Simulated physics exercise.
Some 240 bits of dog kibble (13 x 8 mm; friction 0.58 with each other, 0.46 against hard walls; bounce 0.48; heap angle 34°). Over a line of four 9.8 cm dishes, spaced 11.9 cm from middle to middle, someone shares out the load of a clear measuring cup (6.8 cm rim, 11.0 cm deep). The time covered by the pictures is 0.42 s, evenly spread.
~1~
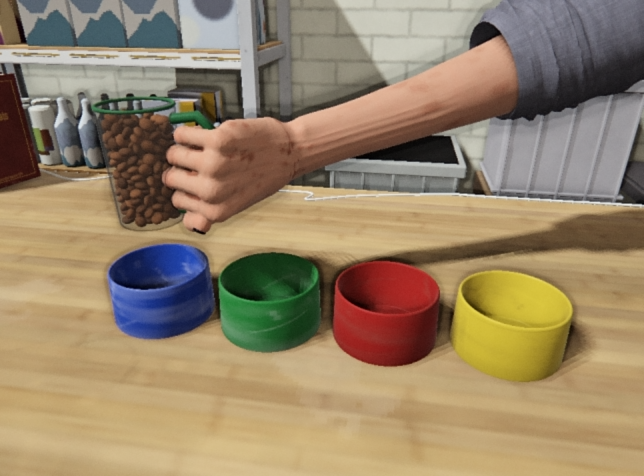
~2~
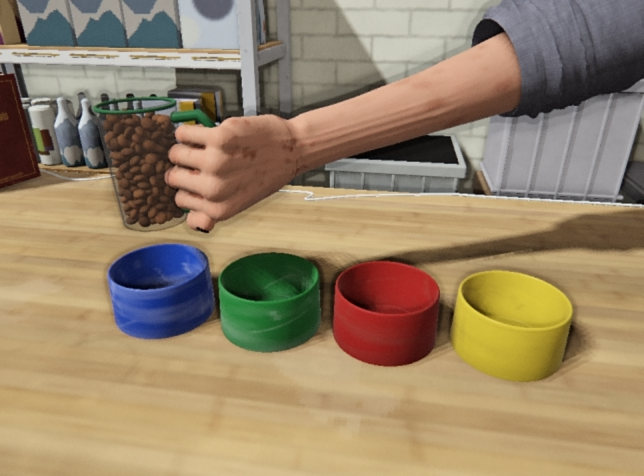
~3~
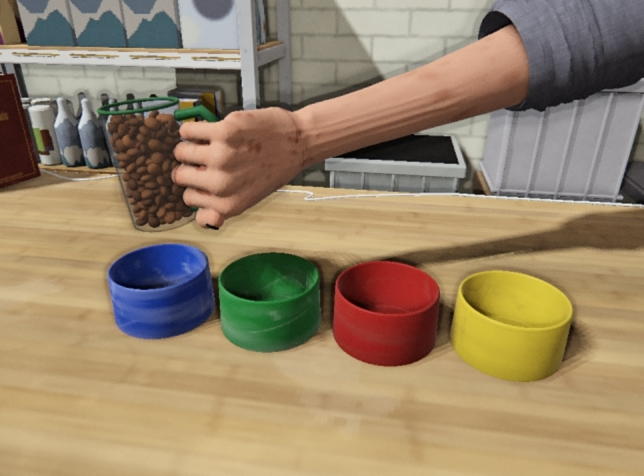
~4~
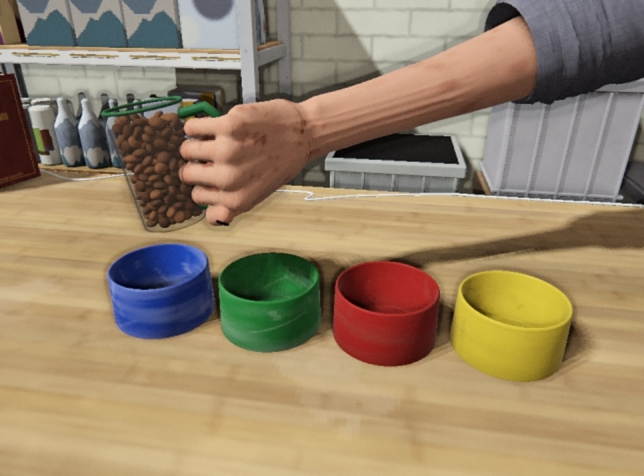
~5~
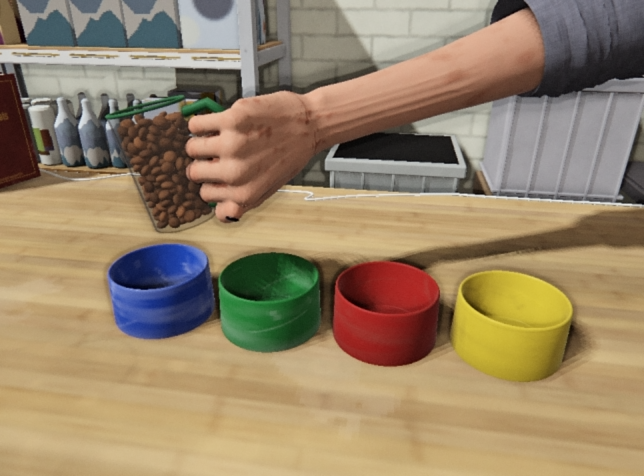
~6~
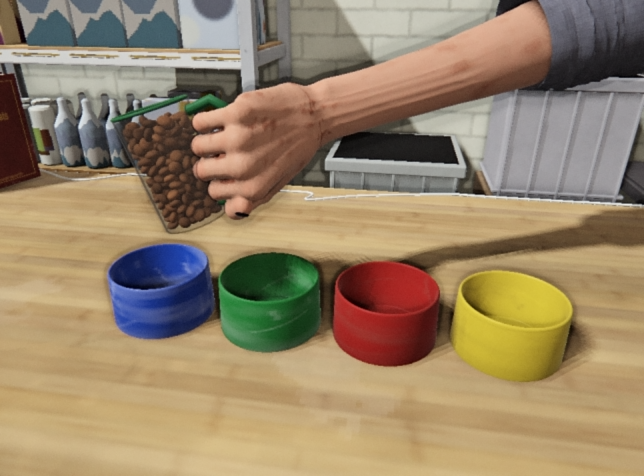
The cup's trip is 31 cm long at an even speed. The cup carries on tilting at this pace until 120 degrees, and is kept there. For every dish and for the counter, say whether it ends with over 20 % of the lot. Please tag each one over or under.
Red dish - under; blue dish - under; green dish - over; yellow dish - under; counter - over.
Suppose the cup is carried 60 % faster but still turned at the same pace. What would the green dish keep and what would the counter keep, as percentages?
Shares: Green 0, counter 0.
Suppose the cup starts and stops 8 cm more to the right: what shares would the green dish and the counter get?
Green 0; counter 0.
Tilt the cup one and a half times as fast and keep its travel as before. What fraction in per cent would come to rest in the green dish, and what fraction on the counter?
Then green ends at 80 and the counter at 20.
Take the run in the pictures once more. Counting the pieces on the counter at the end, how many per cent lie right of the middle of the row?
Near 50 percent ends up there.
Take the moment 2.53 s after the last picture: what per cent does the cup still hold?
About 10 percent of the load.
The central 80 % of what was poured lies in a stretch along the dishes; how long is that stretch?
Some 11 centimetres.
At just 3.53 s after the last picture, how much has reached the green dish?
It works out to some 60 per cent.
Then, 1.52 s after the last picture, tilt 88 degrees; cup holds 95 %.
Then, 2.53 s after the last picture, tilt 120 degrees; cup holds 10 %, red 5 %, green 60 %.
Then, 3.53 s after the last picture, tilt 120 degrees; cup holds 0 %, red 10 %, green 60 %.
In the end, red 10 %, blue 0 %, green 60 %, yellow 0 %, counter 30 %.
